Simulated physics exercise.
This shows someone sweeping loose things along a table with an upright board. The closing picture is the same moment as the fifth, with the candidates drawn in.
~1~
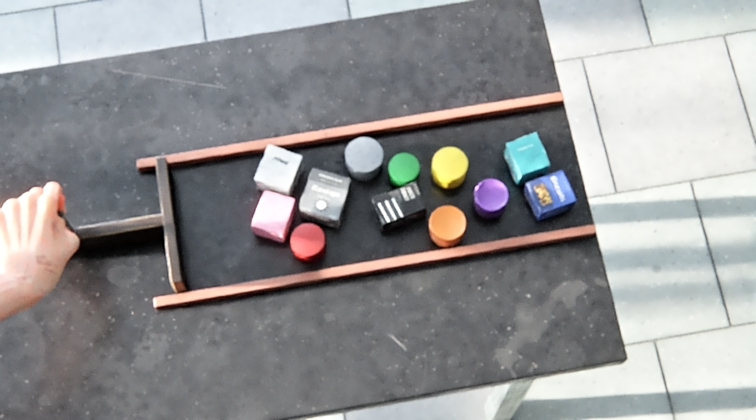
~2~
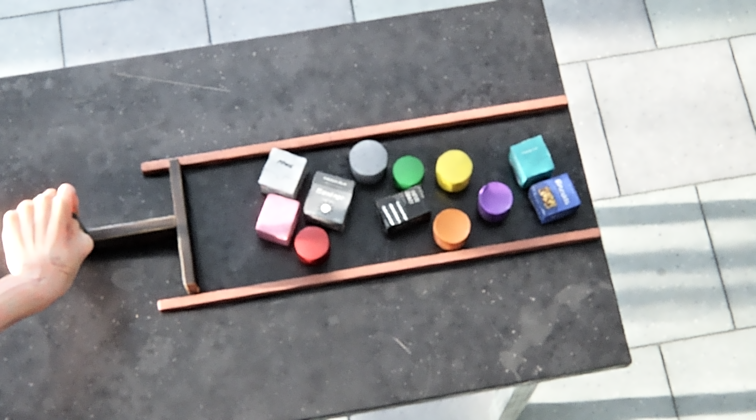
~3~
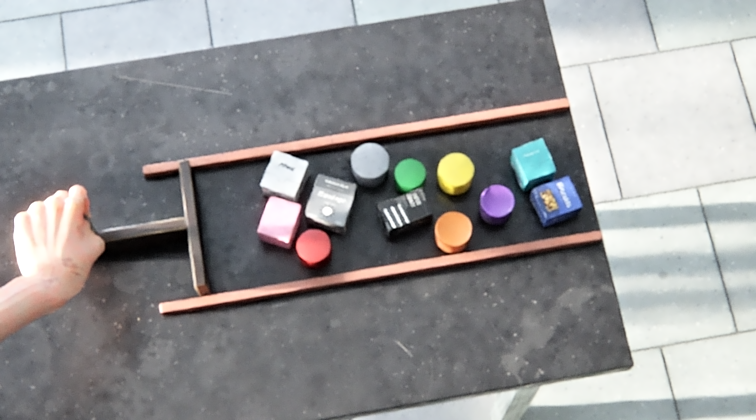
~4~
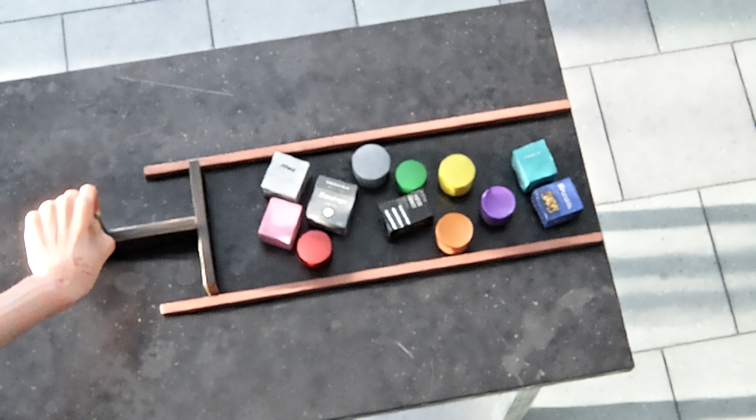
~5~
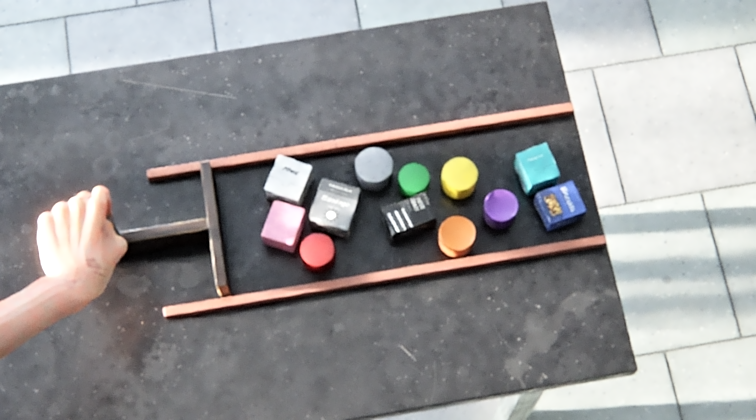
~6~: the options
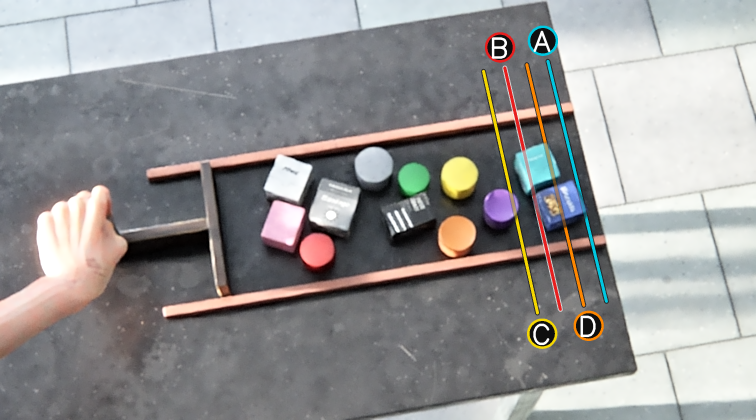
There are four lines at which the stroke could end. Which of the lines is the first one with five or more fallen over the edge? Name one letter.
Up to line C.
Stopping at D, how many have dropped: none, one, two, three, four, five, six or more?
Six or more.
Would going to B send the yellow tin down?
Yes.
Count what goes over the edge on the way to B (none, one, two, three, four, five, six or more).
Six or more.
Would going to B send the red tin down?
By then, no.
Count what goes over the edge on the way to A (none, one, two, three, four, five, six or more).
Six or more.
On the copy, A at (576, 177); B at (532, 184); C at (510, 188); D at (554, 181).
On C. First, board (321, 205); orange tub (466, 240); white packet (338, 168).
Then, board (426, 188); blue box (611, 206); turquoise packet (572, 162).
Finally, board (508, 175); turquoise packet over the edge; purple tub over the edge; six fallen.
By contrast, A drops twelve, but is farther than needed; B drops six, but is farther than needed; D drops nine, but is farther than needed.
